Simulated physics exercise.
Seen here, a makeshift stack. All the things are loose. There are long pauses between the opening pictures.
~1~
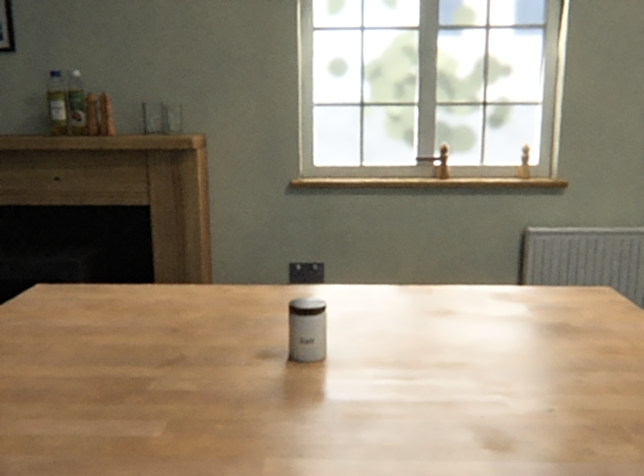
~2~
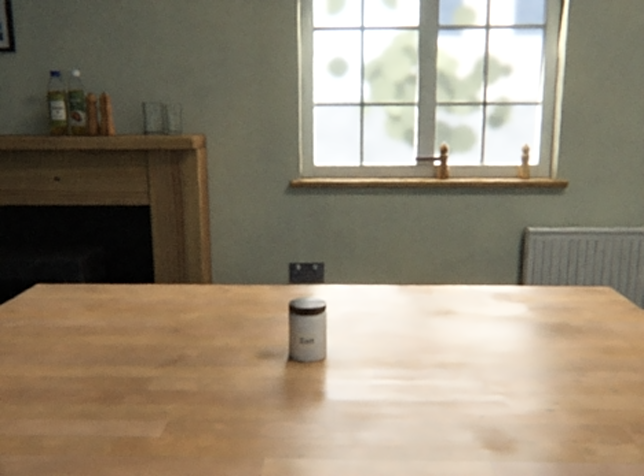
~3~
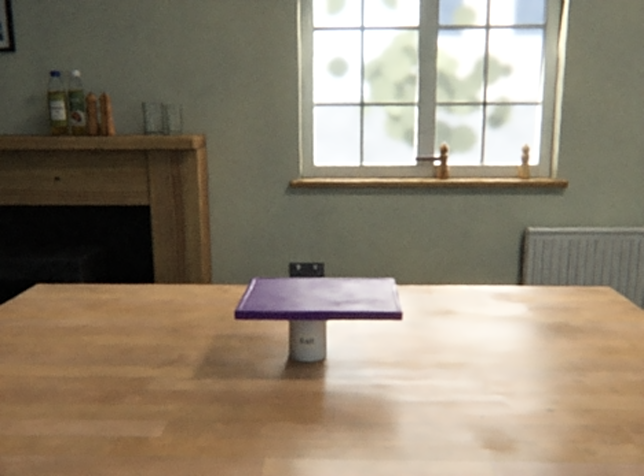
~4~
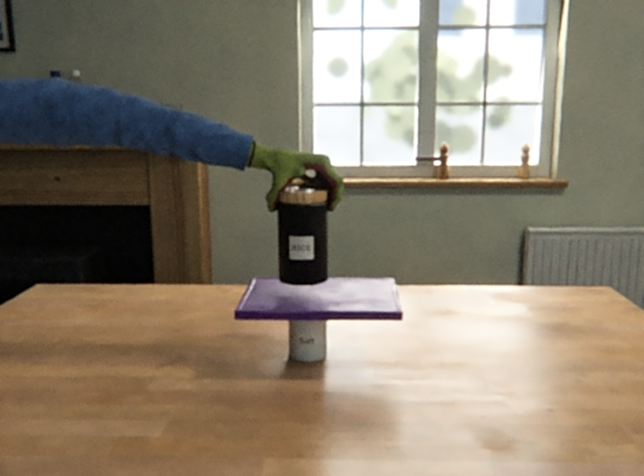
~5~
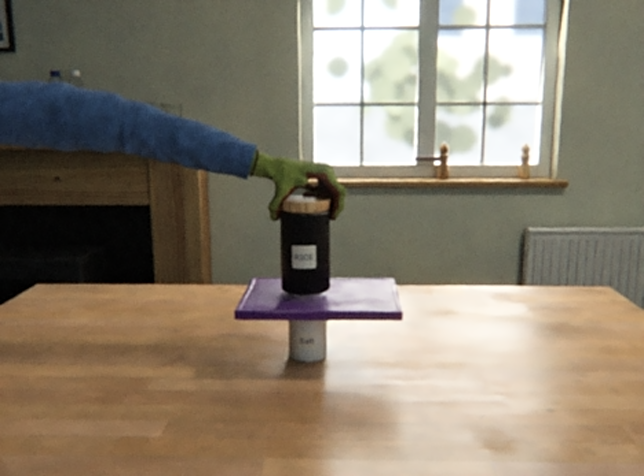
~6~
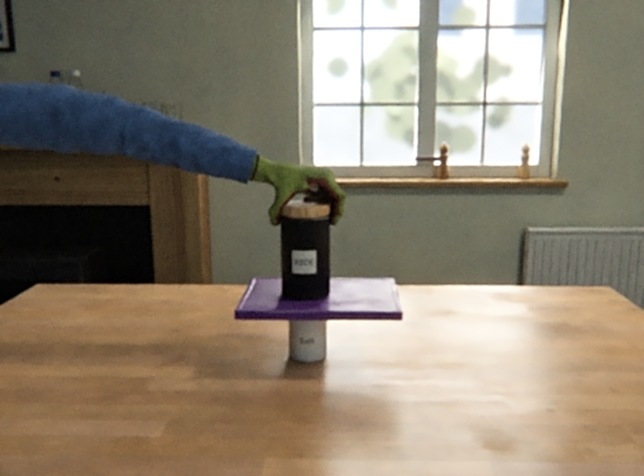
A green hand in a blue sleeve lowers a black jar onto a purple board.
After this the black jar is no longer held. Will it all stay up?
Outcome: The stack holds.
Then, 0.20 s after the last picture, nothing has stirred.
Then, 0.30 s after the last picture, black jar resting near (306, 250).
At rest, all 3 in place. Seen from the same camera at the end, black jar near (306, 250). The stack stays up.
